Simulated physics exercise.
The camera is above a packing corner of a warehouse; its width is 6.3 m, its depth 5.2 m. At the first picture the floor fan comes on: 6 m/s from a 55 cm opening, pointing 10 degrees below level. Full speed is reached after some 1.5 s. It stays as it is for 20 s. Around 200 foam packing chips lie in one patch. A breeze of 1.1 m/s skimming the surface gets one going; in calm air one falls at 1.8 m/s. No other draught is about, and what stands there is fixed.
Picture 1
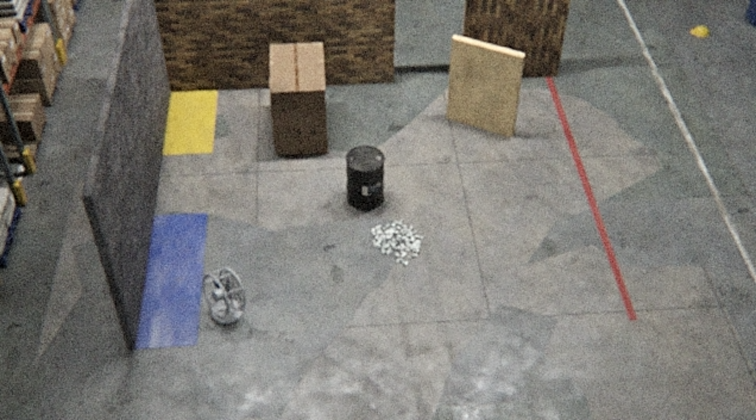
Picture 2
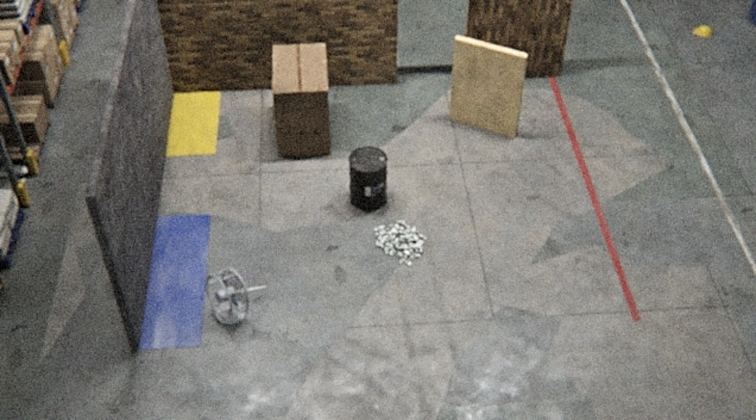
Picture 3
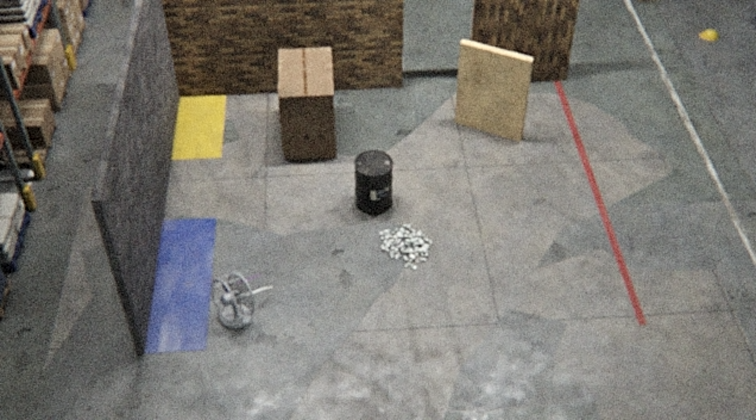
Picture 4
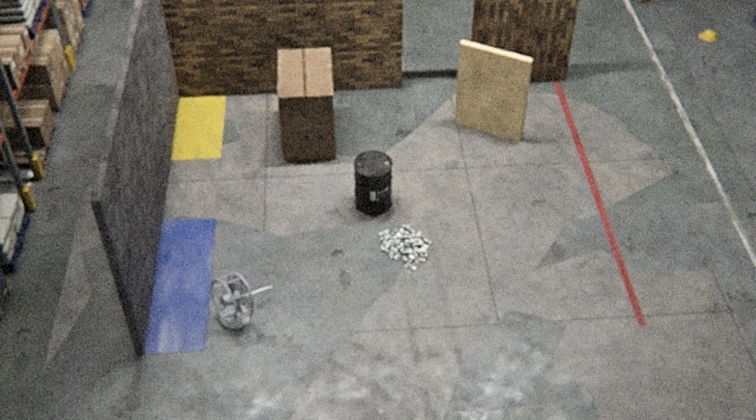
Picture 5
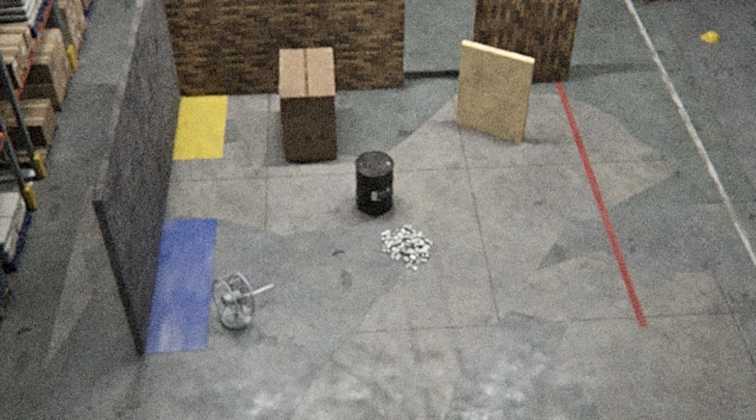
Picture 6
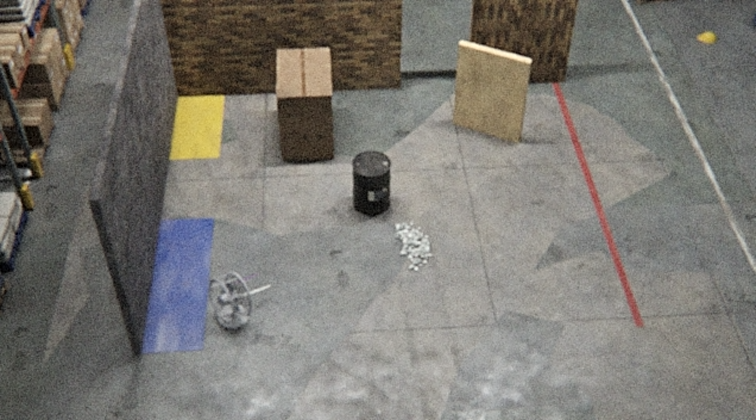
In a warehouse corner seen from above, a small metal fan stands by a blue floor patch, with a black barrel, a carton and a pile of white chips nearby. The view shifts slightly while the pile lies still, then its left side clears and the chips bunch rightward.
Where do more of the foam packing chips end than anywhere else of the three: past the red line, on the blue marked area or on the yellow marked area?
The biggest group is at the red one.
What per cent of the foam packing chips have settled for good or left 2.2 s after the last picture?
Near 10 %.
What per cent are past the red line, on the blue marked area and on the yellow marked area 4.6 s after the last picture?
About 90 % red, 0 % blue, 0 % yellow.
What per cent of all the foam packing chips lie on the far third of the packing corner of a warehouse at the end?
Some 0 per cent.
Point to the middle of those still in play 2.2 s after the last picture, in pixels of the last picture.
Around (622, 182).
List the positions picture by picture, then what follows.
In the first frame, the middle of the foam packing chips is near (400, 240), none has stirred yet and the mouth of the floor fan is at (224, 293).
In the second frame, the middle of the foam packing chips is near (403, 241), none has stirred yet, the yellow marked area is centred on (194, 123), the red line is centred on (592, 182) and the blue marked area is centred on (178, 277).
In the third frame, the middle of the foam packing chips is near (408, 245), none has stirred yet, the top of a barrel is at (374, 163) and the top of a large carton is at (305, 71).
In the fourth frame, the middle of the foam packing chips is near (408, 245) and none has stirred yet.
In the fifth frame, the middle of the foam packing chips is near (409, 246) and none has stirred yet.
In the sixth frame, the middle of the foam packing chips is near (412, 244), the farthest in sight from the floor fan is at (427, 237) and about 60 % have left their places.
Then, 2.2 s after the last picture, 88 % are on the move or not yet settled, 0 % are on the yellow marked area, 79 % past the red line and 0 % on the blue marked area; the middle of those still in play is near (622, 182).
Then, 4.6 s after the last picture, 30 % are on the move or not yet settled, 0 % are on the yellow marked area, 88 % past the red line and 0 % on the blue marked area; the middle of those still in play is near (612, 203).
Then, 9.2 s after the last picture, 10 % are on the move or not yet settled, 0 % are on the yellow marked area, 99 % past the red line and 0 % on the blue marked area.
Then, 18.2 s after the last picture, at the end, 0 % are on the yellow marked area, 100 % past the red line and 0 % on the blue marked area.
